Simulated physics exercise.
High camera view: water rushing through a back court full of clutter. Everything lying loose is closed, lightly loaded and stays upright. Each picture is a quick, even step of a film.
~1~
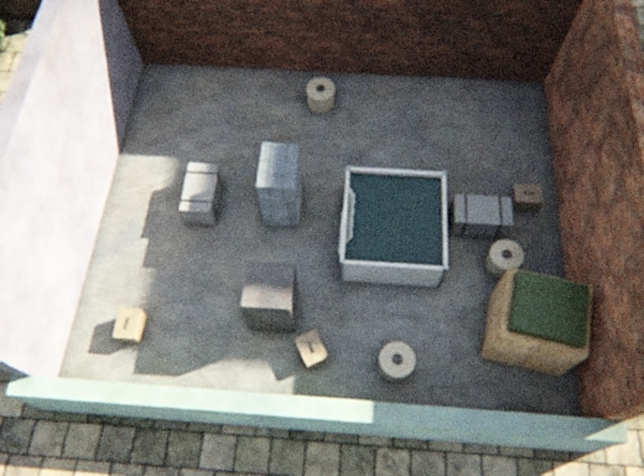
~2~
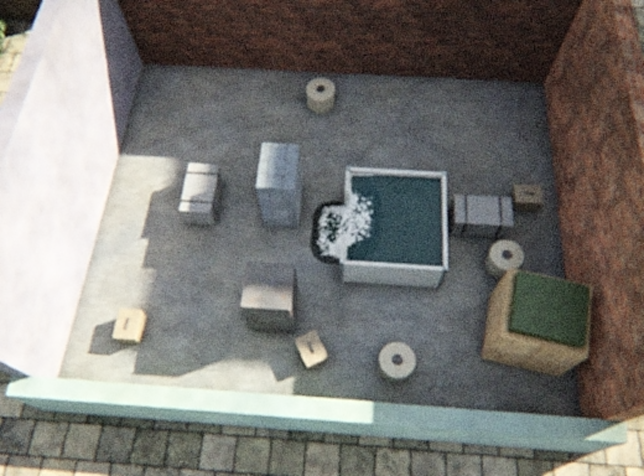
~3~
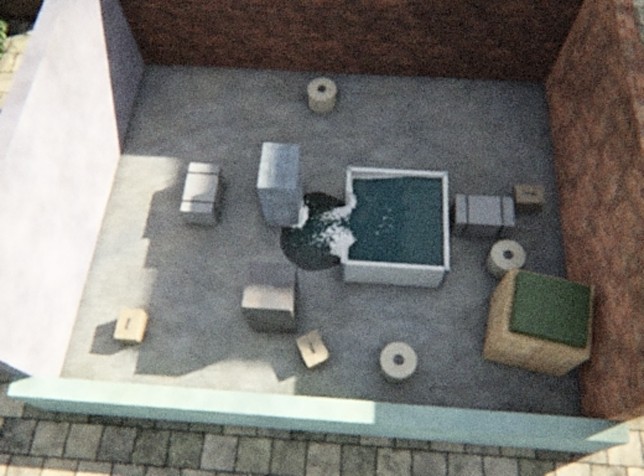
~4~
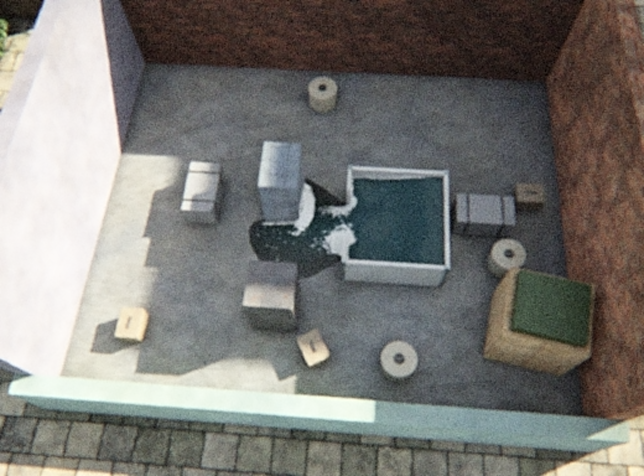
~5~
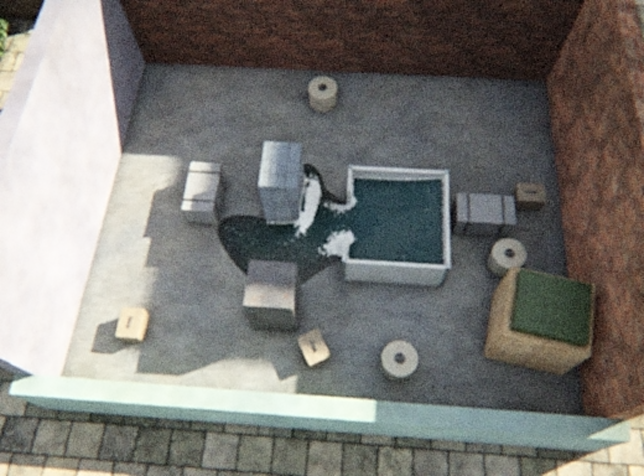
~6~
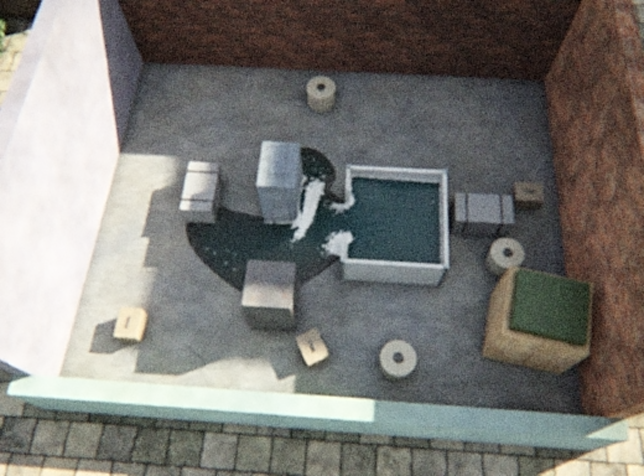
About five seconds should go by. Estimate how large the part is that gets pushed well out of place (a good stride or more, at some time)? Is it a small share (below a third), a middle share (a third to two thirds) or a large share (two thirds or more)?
A small share, below a third.
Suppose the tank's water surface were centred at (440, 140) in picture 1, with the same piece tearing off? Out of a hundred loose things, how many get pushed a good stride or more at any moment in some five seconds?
I'd put it close to 20 percent.
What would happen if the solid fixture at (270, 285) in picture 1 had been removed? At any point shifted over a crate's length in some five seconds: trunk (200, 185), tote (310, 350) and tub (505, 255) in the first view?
Fell short, fell short and fell short.
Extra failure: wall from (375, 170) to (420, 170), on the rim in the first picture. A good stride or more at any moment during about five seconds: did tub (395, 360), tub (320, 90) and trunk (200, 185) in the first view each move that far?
Working through them in order, the first not displaced that far, the second gets shoved clear and the last not displaced that far.
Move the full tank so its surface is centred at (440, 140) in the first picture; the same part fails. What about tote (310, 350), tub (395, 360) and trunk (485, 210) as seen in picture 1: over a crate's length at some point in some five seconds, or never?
First never went far, then never went far, then never went far.
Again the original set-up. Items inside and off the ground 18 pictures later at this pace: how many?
The total here is 2.
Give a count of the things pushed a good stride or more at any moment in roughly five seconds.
1.
A moment on, 0 of 8 are well off their spots; 0 afloat.
Next, 1 of 8 are well off their spots; 1 afloat.
Later, 0 of 8 are well off their spots; 2 afloat.
In the end, 1 of 8 are well off their spots, and 1 have been at some point; 1 afloat.
